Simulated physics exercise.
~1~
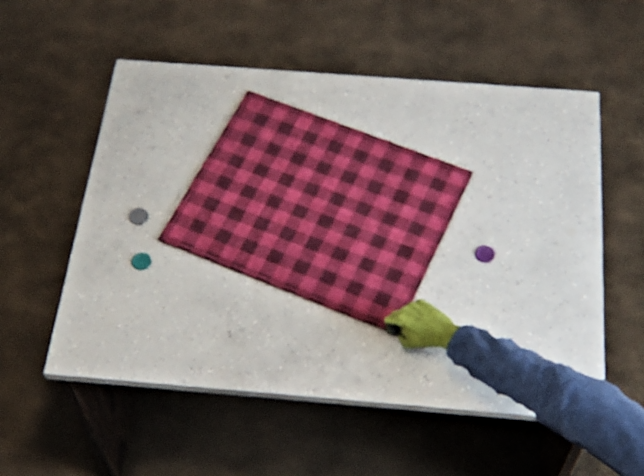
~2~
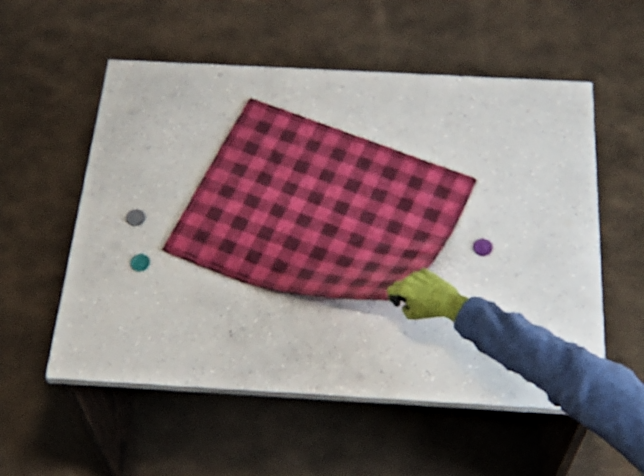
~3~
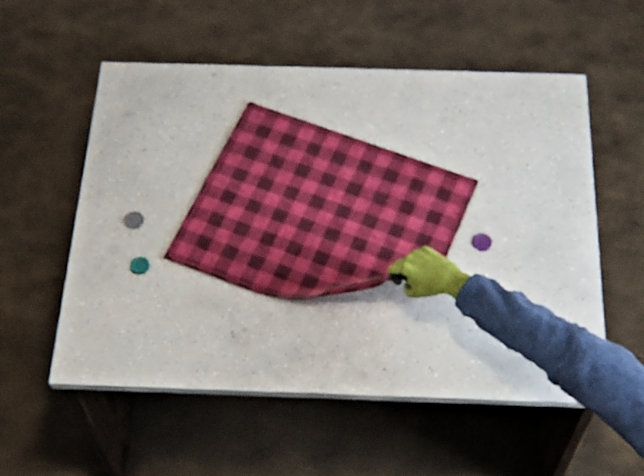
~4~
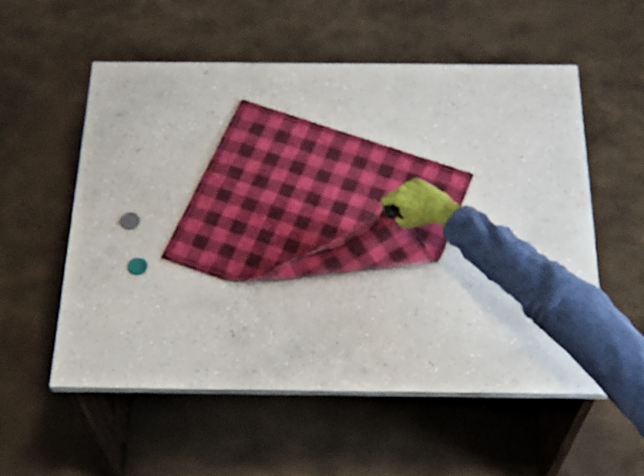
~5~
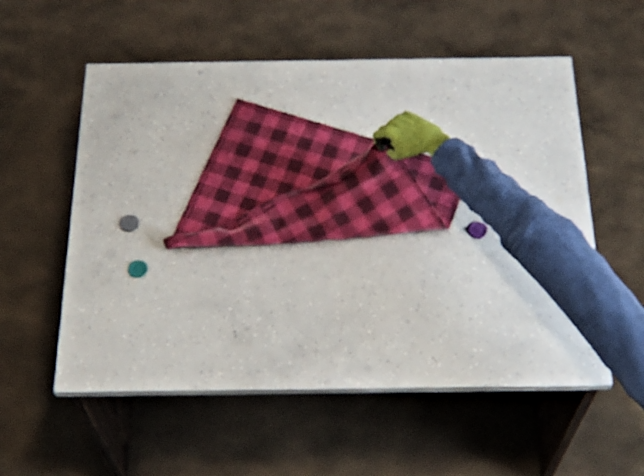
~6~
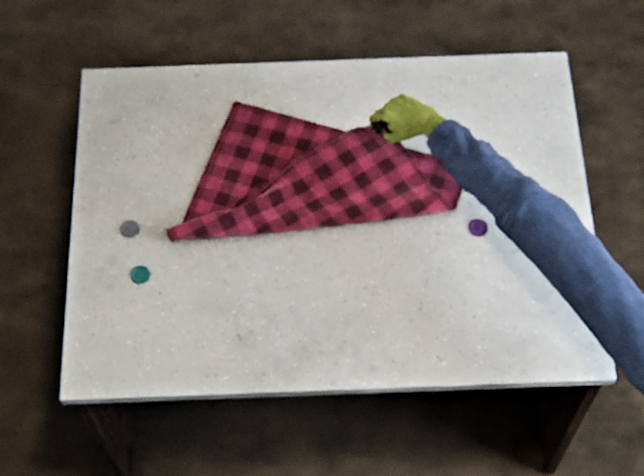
A pink and dark checked tea towel lies flat and tilted on a pale desk, with a grey token and a teal disc to its left and a purple lid to its right. A green-gloved hand in a blue sleeve pinches the towel's lower right corner and begins to lift it. The hand draws the corner upward, curling the lower edge into a diagonal fold. It carries the point to the top edge, leaving the cloth partly doubled over. At the end, the hand is still at the point, and all three small objects remain uncovered.
